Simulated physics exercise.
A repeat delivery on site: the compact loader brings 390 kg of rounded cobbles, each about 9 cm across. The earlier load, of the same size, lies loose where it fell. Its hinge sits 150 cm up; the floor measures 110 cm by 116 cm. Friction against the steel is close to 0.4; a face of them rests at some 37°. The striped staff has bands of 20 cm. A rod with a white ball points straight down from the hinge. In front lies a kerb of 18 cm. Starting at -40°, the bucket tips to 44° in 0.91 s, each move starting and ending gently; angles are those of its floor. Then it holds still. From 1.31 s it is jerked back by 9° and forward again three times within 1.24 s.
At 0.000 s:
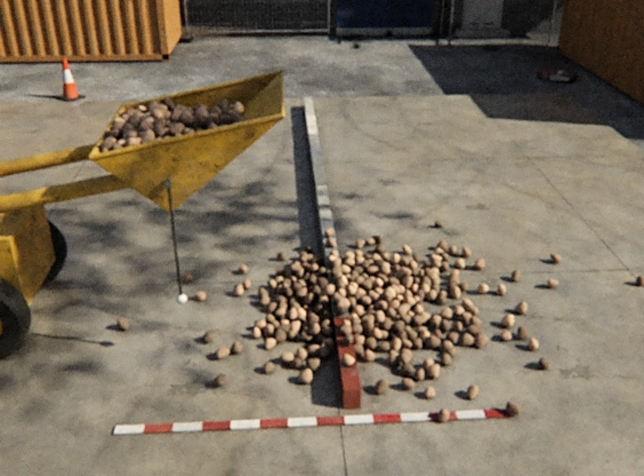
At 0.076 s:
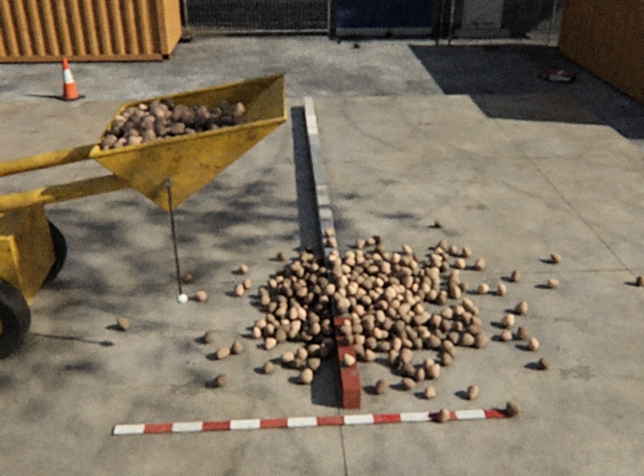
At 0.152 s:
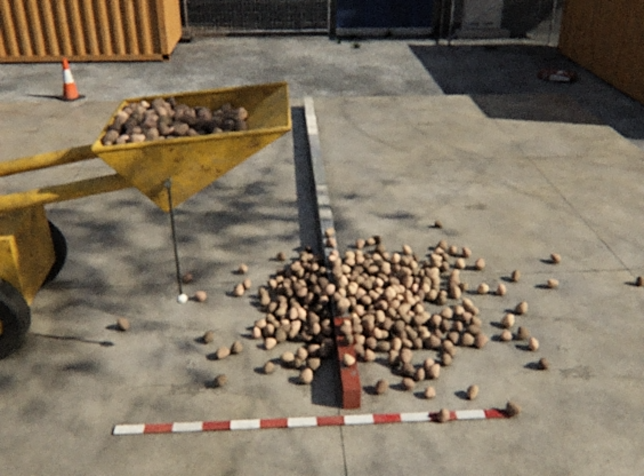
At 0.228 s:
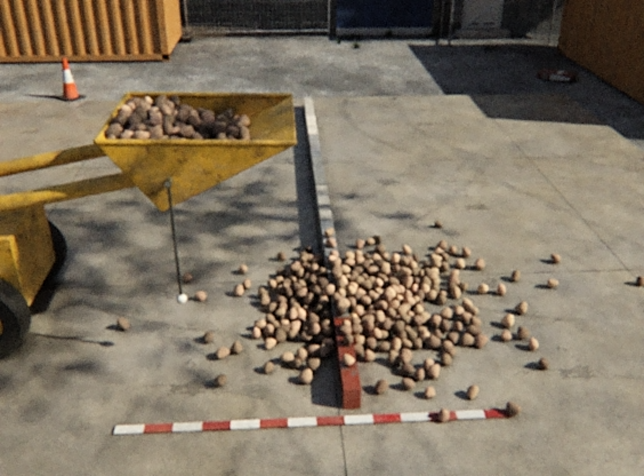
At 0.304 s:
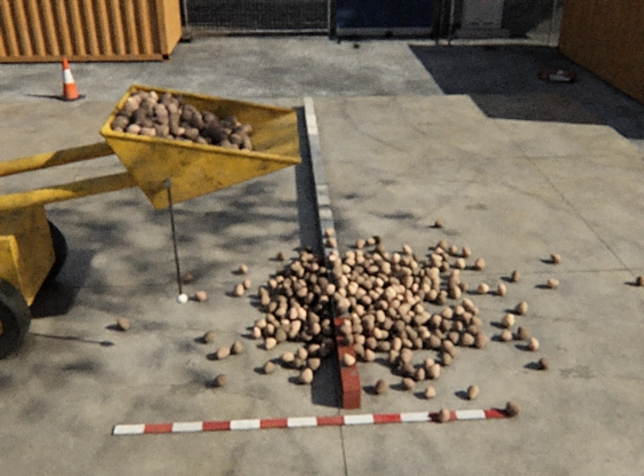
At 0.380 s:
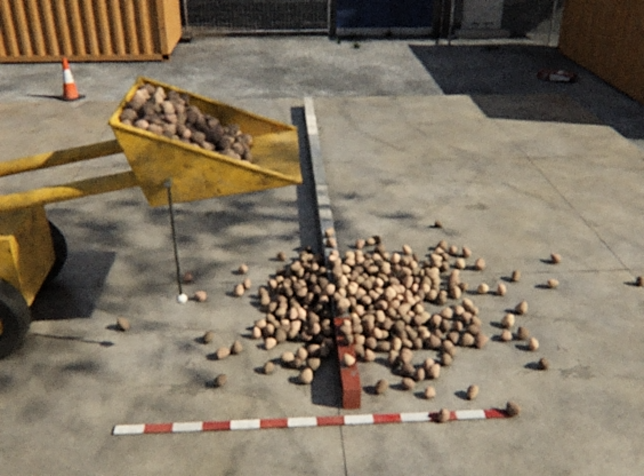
In a paved yard, a yellow loader's bucket full of rounded stones rotated forward, its right-hand lip steadily lowering and the stones shifting inside, while the loose pile straddling the kerb lay still.
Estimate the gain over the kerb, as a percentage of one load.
Some 30 per cent is added.
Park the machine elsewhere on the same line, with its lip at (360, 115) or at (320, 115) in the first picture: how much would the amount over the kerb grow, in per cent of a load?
About 95 and 60 per cent.
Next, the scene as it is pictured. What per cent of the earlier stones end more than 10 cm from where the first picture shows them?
Roughly 10 per cent of them.
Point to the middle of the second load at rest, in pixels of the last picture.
Near (312, 296).
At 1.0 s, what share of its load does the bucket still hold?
Roughly 80 per cent is still inside.
After 0.7 s the floor is at 31°; in per cent of one load, 100 in the bucket, 40 on this side of the kerb, 60 over the kerb; the foremost stones are at (546, 298).
After 1.0 s the floor is at 44°; in per cent of one load, 80 in the bucket, 59 on this side of the kerb, 60 over the kerb; the foremost stones are at (546, 298).
After 3.0 s the floor is at 44°; in per cent of one load, 0 in the bucket, 109 on this side of the kerb, 91 over the kerb; the foremost stones are at (543, 282).
After 5.8 s the floor is at 44°; in per cent of one load, 0 in the bucket, 109 on this side of the kerb, 91 over the kerb; the foremost stones are at (543, 282). Net gain over the kerb, 30.
